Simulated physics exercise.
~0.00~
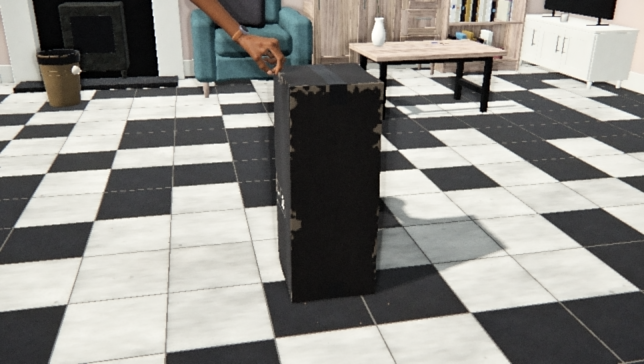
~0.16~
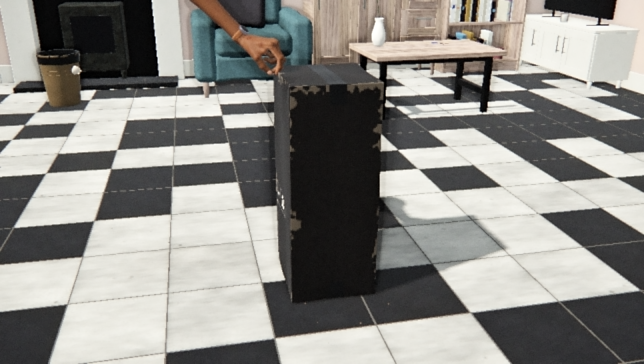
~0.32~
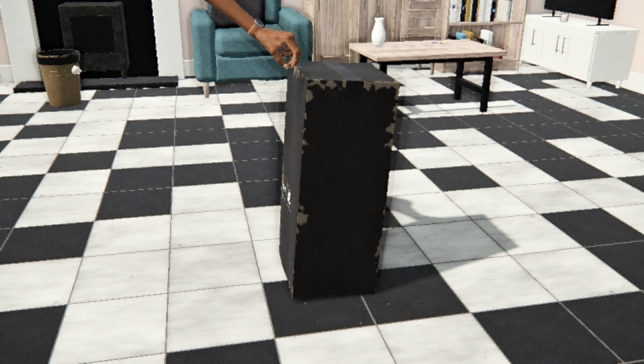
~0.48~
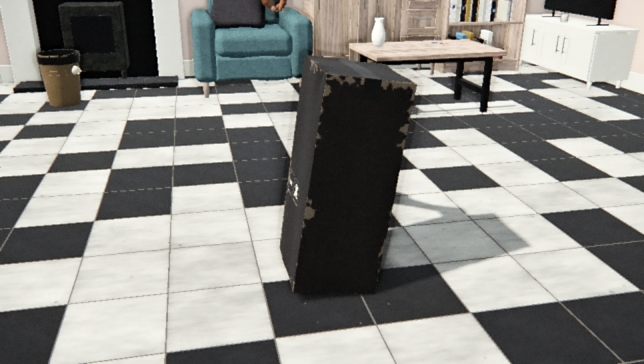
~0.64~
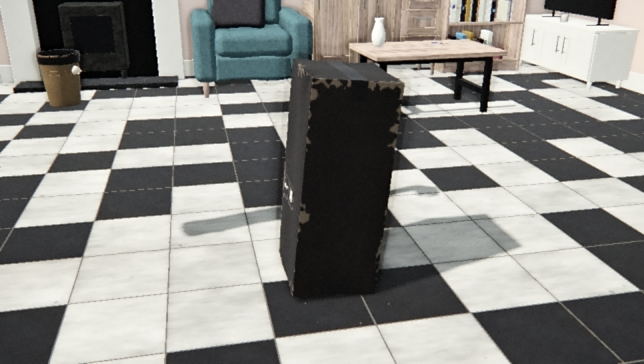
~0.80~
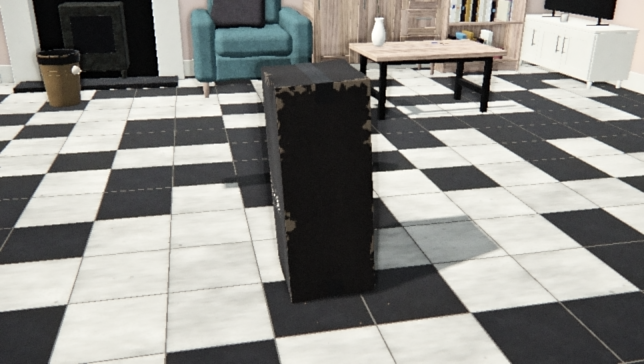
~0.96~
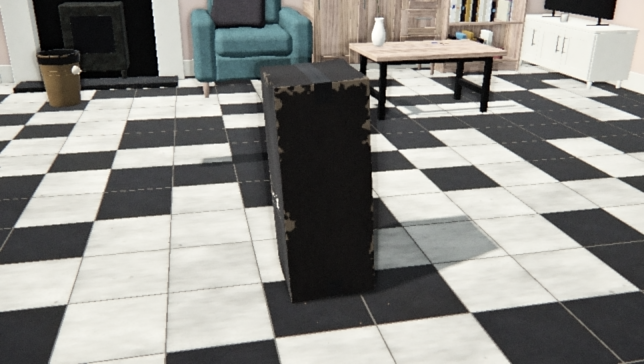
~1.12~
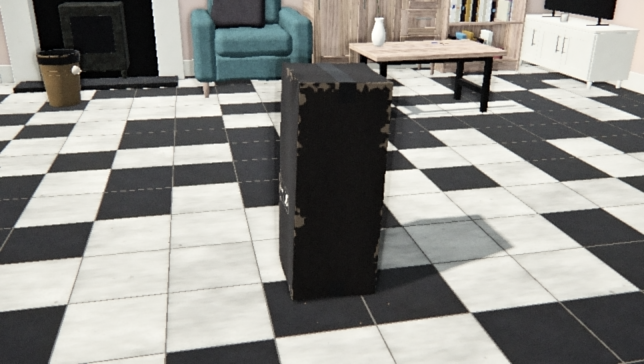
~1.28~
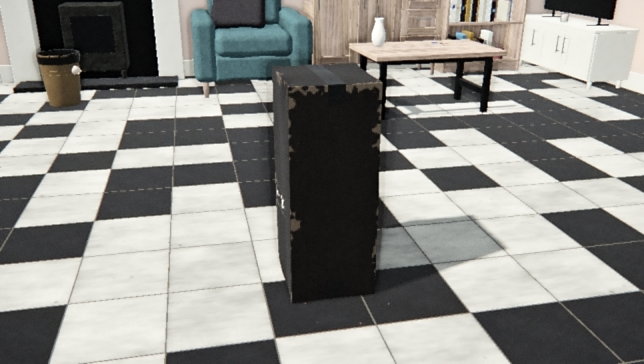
A tall black parcel tips right from a hand's push, rocks back left, and settles upright.
